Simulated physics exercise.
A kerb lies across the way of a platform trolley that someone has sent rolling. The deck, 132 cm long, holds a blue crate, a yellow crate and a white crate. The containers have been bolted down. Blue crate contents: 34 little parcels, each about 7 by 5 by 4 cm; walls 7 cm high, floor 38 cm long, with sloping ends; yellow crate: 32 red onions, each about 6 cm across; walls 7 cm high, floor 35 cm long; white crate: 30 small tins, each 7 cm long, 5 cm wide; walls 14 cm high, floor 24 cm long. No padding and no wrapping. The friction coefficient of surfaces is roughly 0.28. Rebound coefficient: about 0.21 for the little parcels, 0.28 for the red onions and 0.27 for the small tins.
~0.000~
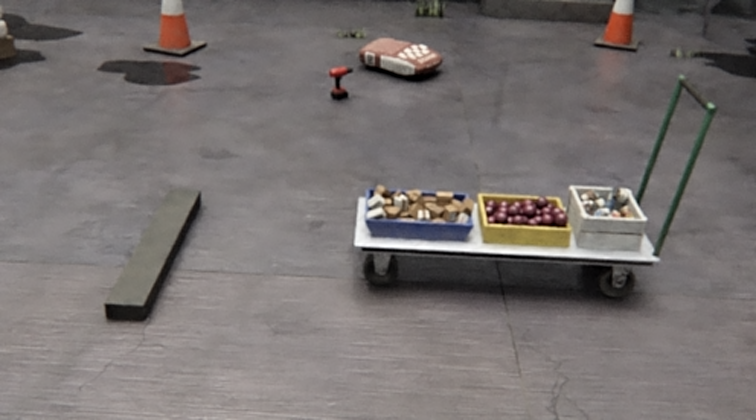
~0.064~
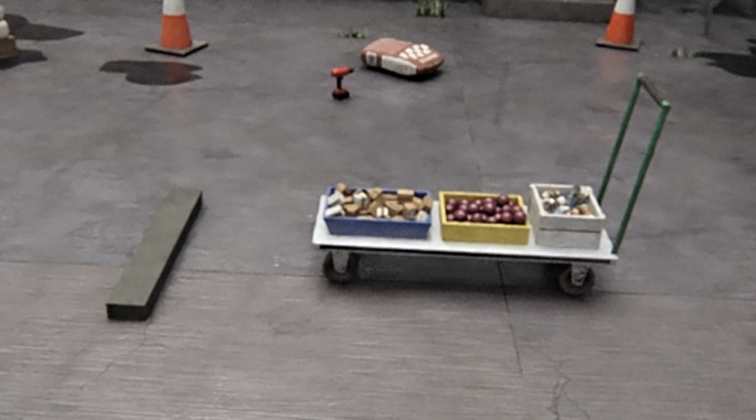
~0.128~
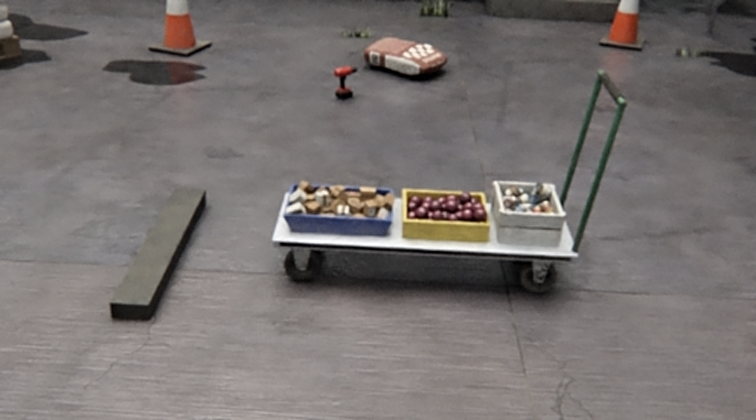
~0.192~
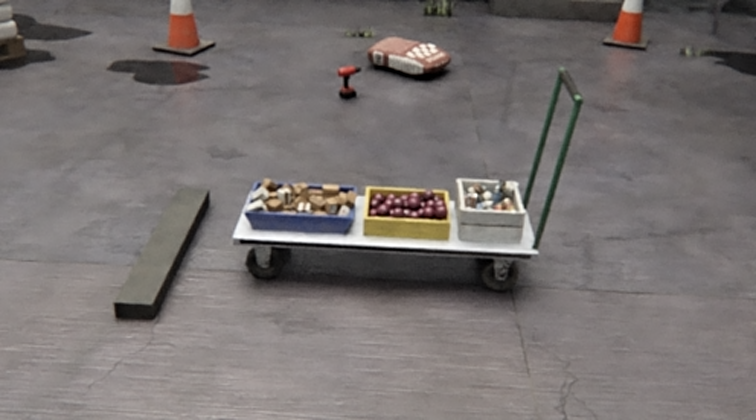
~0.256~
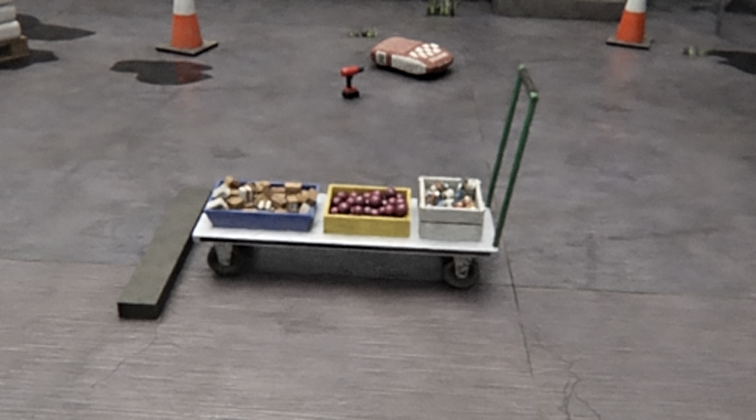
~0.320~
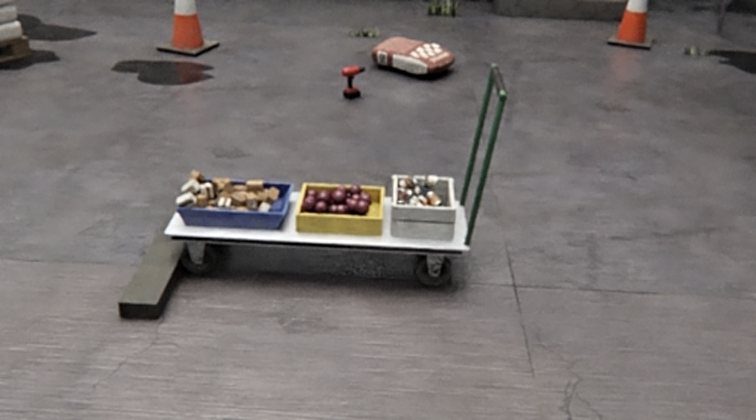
A platform trolley with a green handle, carrying a blue crate of small parcels, a yellow crate of red onions and a white crate of small tins, rolls left across a grey floor toward a dark kerb. The gap closes until its front wheel is against the kerb, the parcels bunching toward the blue crate's left end.
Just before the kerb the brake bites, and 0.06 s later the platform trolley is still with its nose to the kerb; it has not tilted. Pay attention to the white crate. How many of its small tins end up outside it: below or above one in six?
The white crate: Not even a sixth of its small tins lost.
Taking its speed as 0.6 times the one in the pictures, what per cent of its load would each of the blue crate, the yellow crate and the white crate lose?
In that case the blue crate sheds 10 per cent, the yellow crate 10 per cent and the white crate 0 per cent.
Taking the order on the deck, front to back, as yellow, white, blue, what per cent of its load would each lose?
In that arrangement the blue crate sheds 30 per cent of its load, the yellow crate 20 per cent, and the white crate 0 per cent.
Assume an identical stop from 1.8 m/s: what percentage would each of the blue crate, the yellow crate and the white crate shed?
Then the blue crate sheds 0 per cent of its load, the yellow crate 0 per cent, and the white crate 0 per cent.
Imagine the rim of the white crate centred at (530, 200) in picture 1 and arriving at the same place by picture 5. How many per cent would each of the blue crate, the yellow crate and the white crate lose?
Result - blue crate: 10 per cent; yellow crate: 0 per cent; white crate: 0 per cent.
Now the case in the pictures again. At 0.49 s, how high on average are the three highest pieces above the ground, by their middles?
I'd guess about 50 cm.
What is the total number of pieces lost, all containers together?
Some 20 altogether.
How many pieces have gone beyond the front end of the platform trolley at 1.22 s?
About 10.
After 0.37 s, 2 of 34 out of the blue crate, 1 of 32 out of the yellow crate and 0 of 30 out of the white crate.
After 0.49 s, 6 of 34 out of the blue crate, 6 of 32 out of the yellow crate and 0 of 30 out of the white crate.
After 0.72 s, 9 of 34 out of the blue crate, 7 of 32 out of the yellow crate and 2 of 30 out of the white crate.
Final count (at 1.22 s), 10 of 34 out of the blue crate, 7 of 32 out of the yellow crate and 2 of 30 out of the white crate. Asked share, 2 of 30, 7 per cent.
